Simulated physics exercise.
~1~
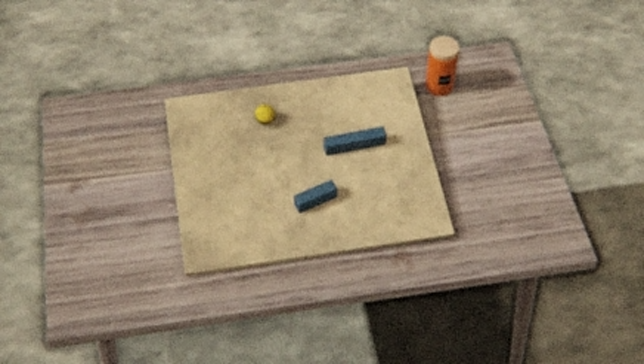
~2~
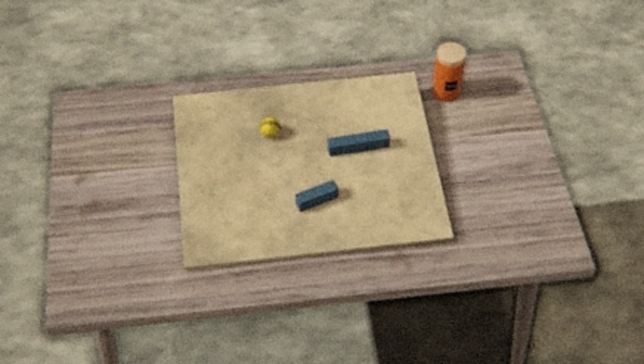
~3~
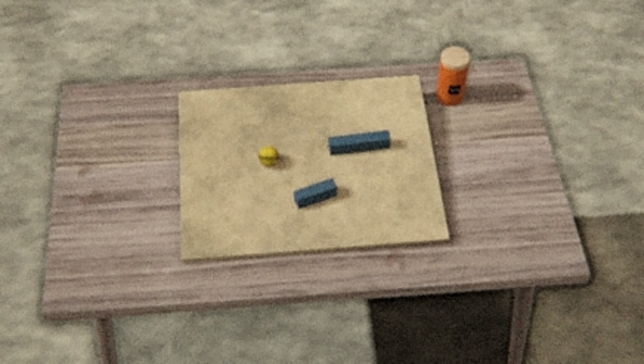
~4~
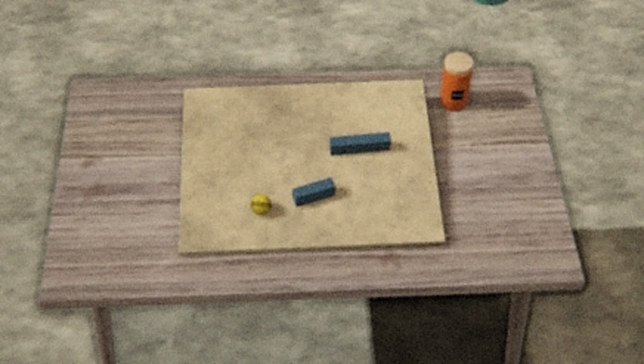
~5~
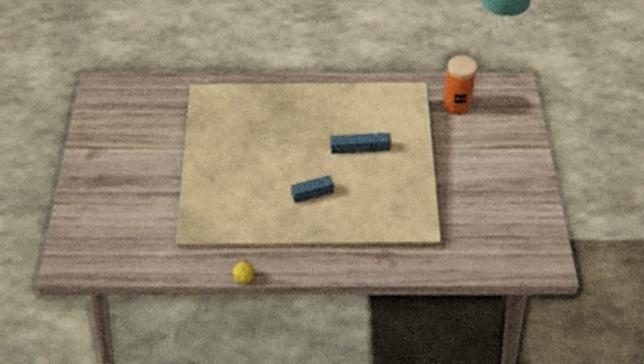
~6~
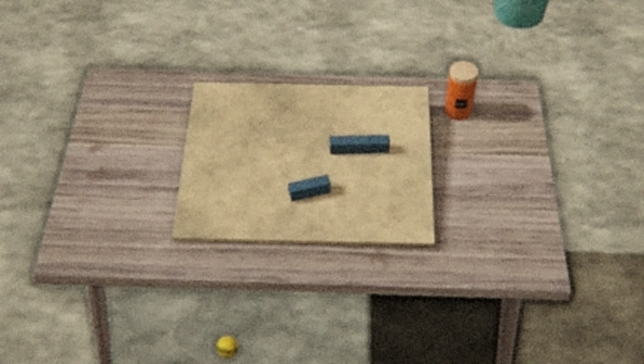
On a wooden table, a yellow ball rolling down a tilted board past blue blocks and dropping off the near edge.
